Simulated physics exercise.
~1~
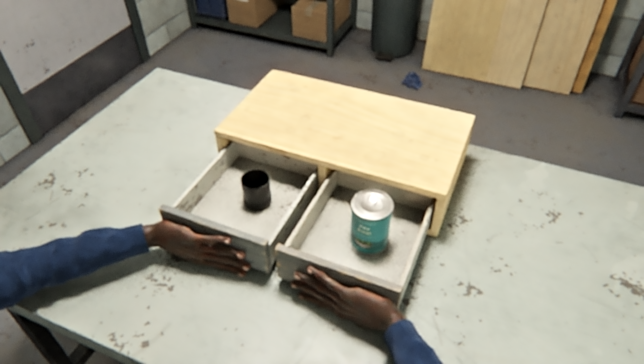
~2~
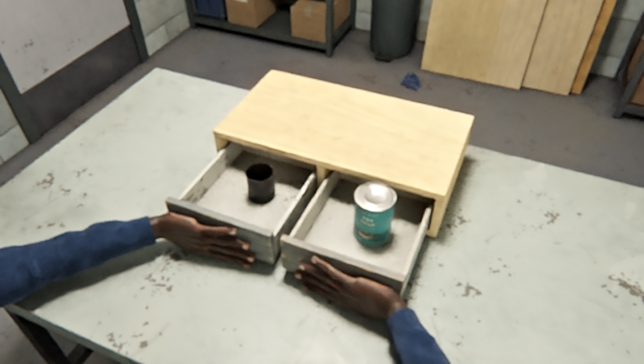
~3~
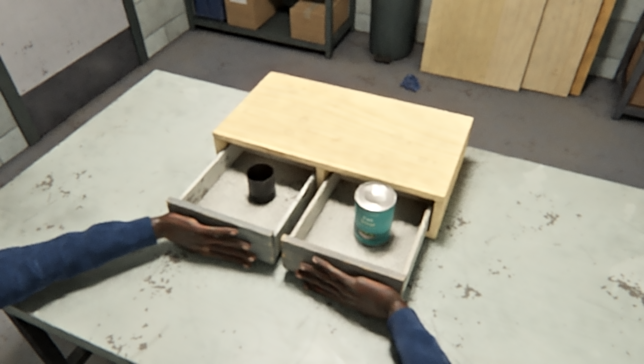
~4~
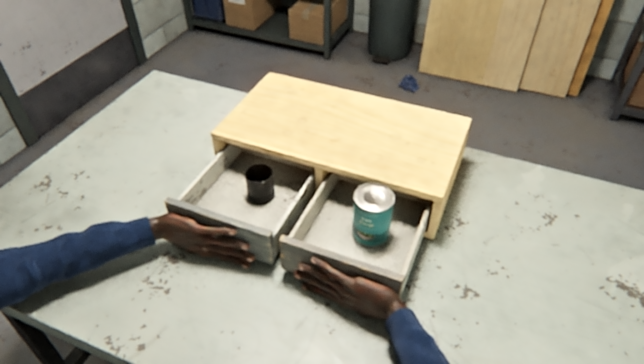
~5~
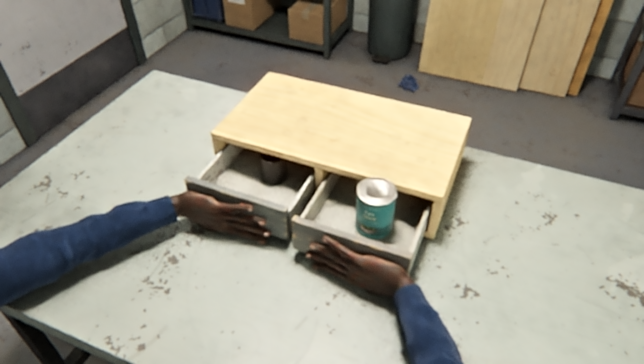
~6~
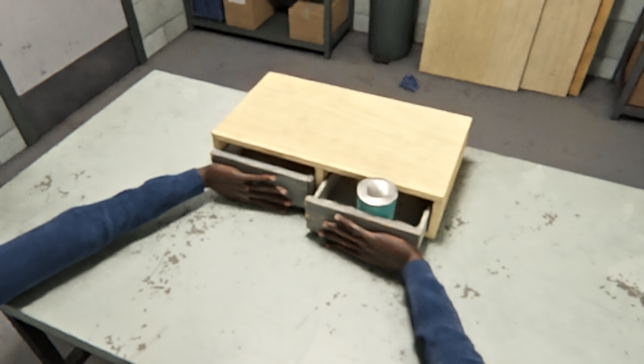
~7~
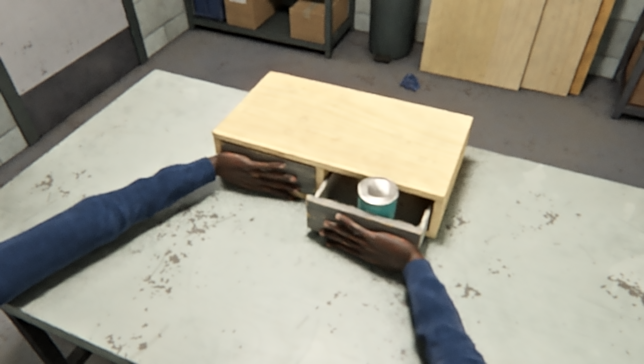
On a worn pale table in a storage room, two hands push the two open drawers of a small wooden chest inward; the left one, holding a black beaker, closes fully, while the right stays partly open with its upright turquoise pot still showing.
